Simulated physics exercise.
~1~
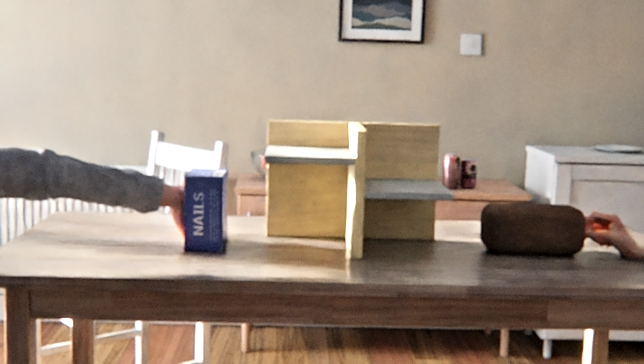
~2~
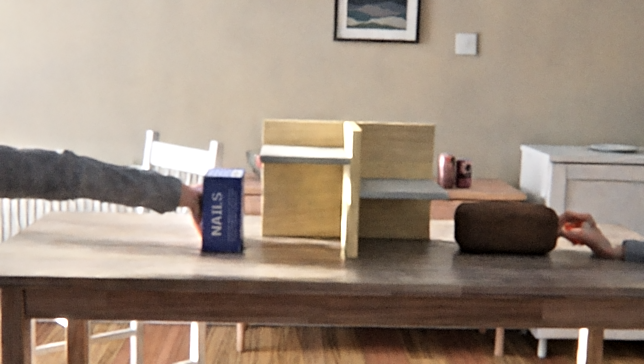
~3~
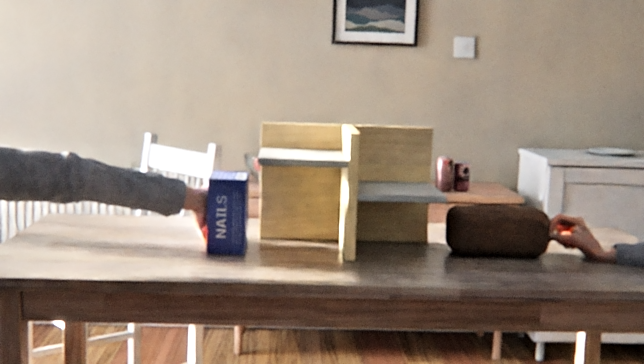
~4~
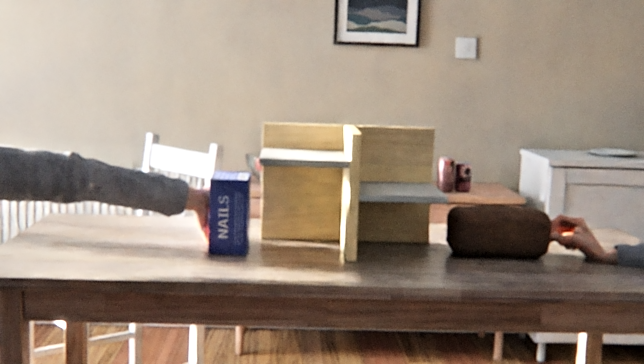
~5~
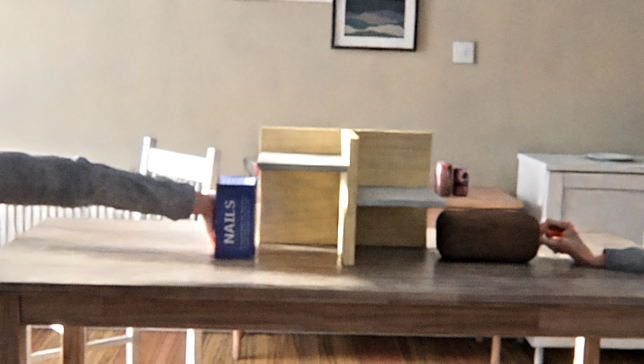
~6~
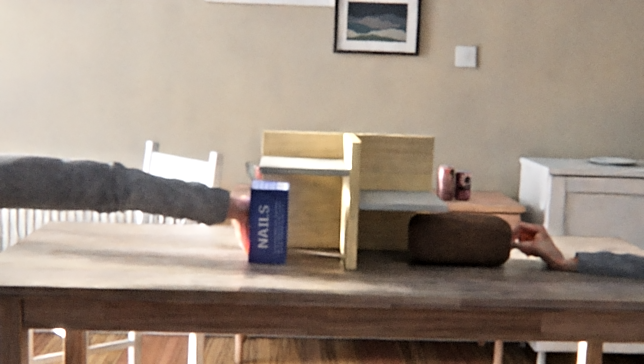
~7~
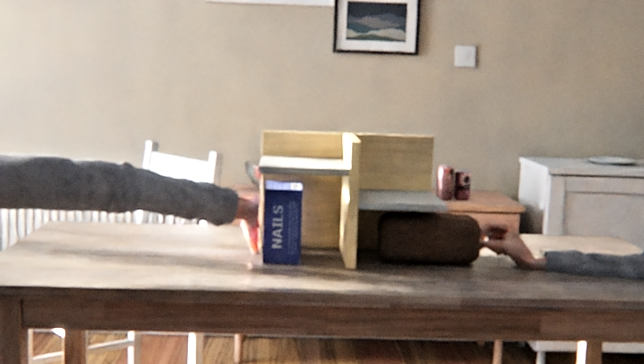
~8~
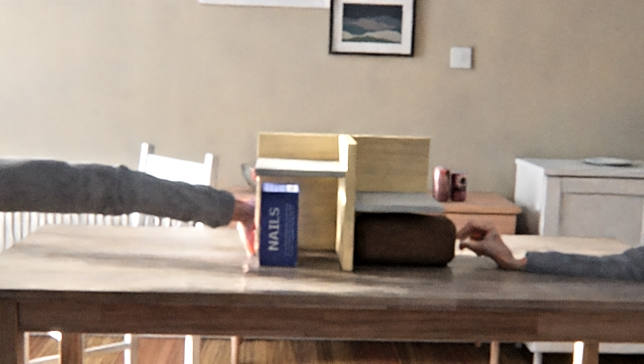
Two hands slide a blue box and a brown loaf under opposite shelf sides.
